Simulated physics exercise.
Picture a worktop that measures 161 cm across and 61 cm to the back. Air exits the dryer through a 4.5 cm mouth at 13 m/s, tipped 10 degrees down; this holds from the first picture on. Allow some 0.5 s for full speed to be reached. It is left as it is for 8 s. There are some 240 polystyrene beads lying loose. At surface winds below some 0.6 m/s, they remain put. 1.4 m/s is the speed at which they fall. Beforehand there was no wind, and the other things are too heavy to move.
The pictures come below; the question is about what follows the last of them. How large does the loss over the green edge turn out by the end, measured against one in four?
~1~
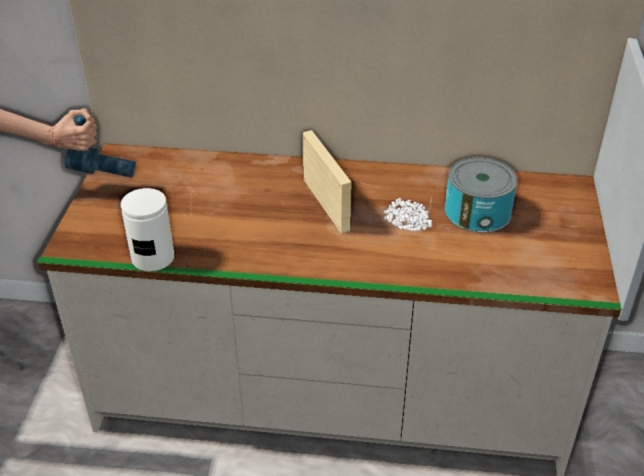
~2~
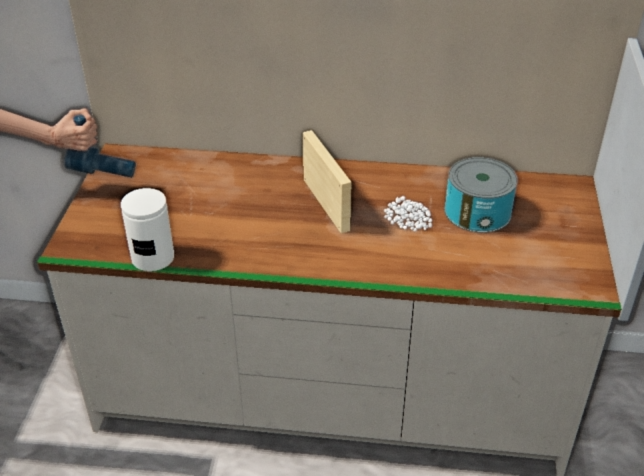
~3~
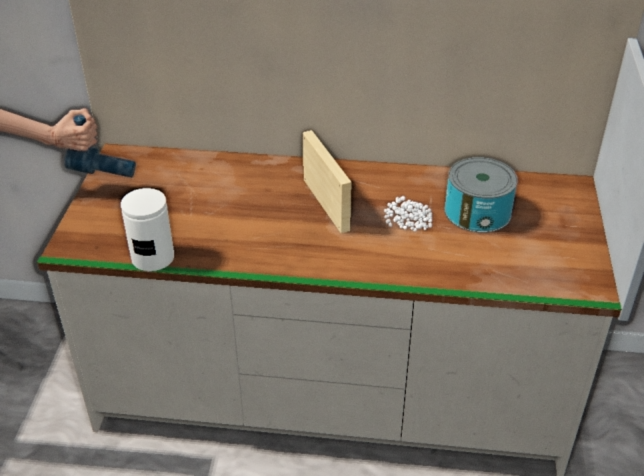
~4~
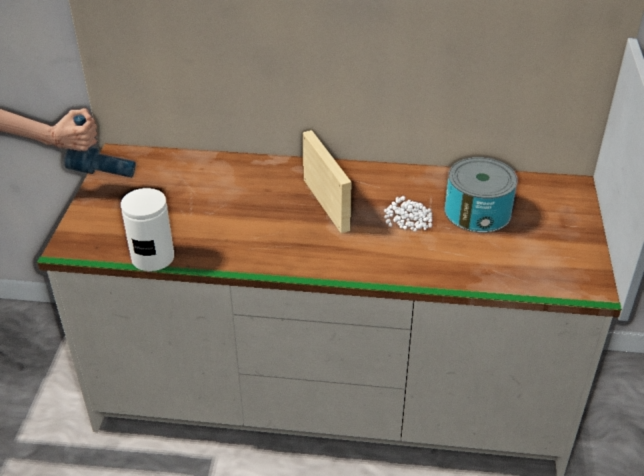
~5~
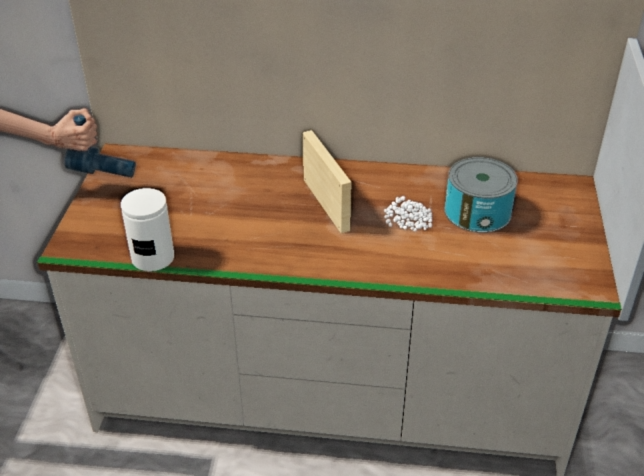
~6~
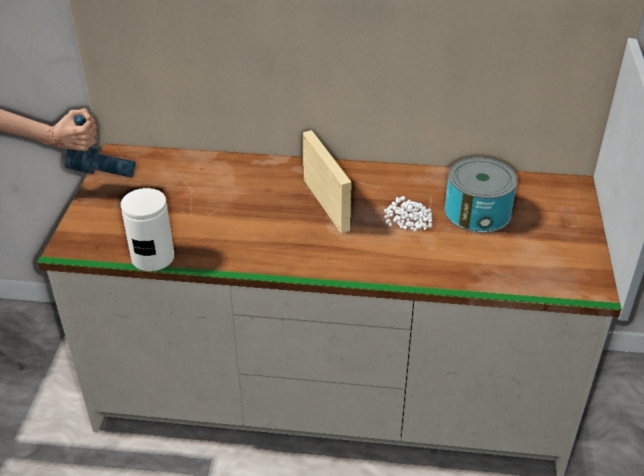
By the end it is not above one in four.
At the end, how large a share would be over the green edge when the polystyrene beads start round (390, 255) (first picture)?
Then roughly 90 percent would end up there.
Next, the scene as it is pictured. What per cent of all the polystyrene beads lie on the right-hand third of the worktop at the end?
Roughly 15 %.
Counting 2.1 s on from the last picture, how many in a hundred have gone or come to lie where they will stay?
Close to 80 % of them.
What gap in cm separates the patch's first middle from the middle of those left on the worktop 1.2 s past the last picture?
Around 0 cm from the start.
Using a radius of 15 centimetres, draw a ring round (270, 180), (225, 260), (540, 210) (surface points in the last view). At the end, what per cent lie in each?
In order: About 0 %, then 0 %, then 0 %.
Then, 1.2 s after the last picture, 0 % are over the green edge; the middle of those still in play is near (407, 216); 80 % have settled or left.
Then, 2.1 s after the last picture, 0 % are over the green edge; the middle of those still in play is near (411, 216); 82 % have settled or left.
Then, 4.0 s after the last picture, 0 % are over the green edge; the middle of those still in play is near (411, 216); 83 % have settled or left.
Then, 7.6 s after the last picture, at the end, 0 % are over the green edge; the middle of those still in play is near (411, 216).
